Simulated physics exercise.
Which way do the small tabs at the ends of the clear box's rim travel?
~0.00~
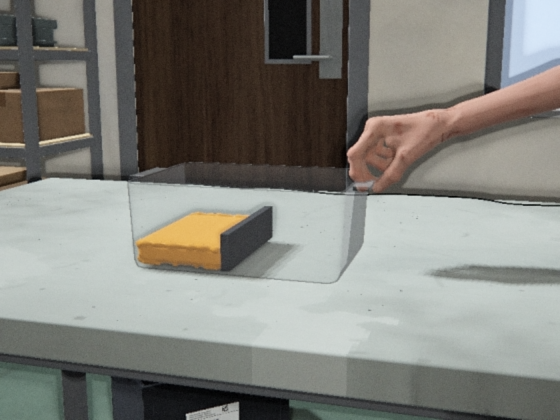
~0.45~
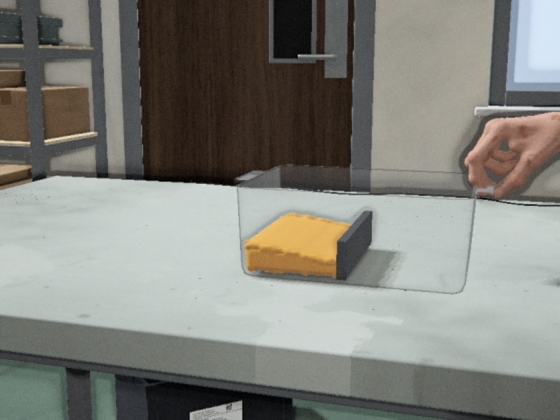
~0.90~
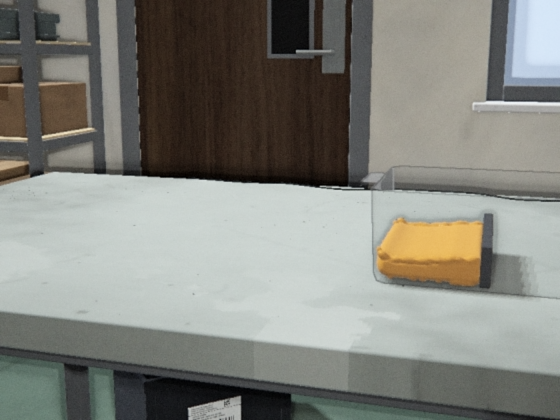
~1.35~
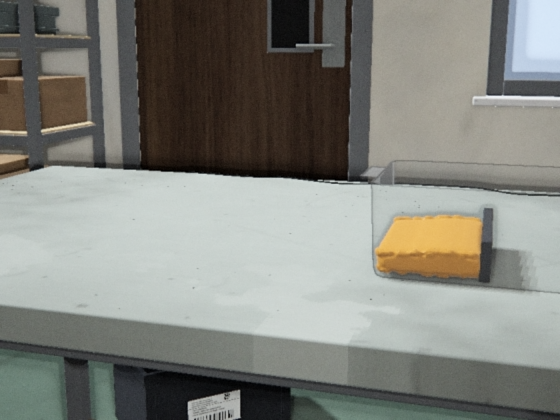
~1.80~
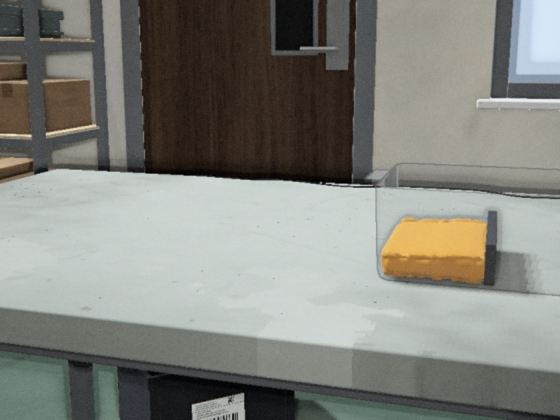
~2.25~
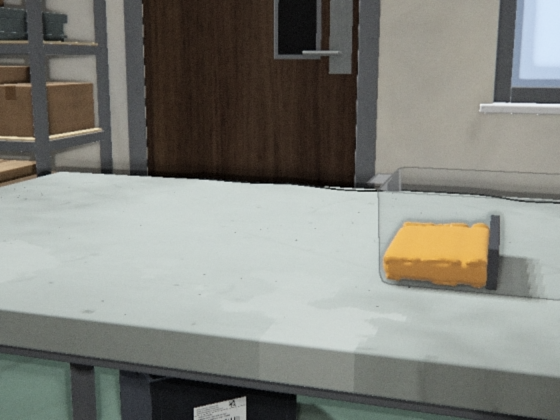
They move to the right along with the box as the hand pulls it across the table.
Clear food box of orange juice sliding right across a table, pulled by a hand, then resting with juice left of its divider.
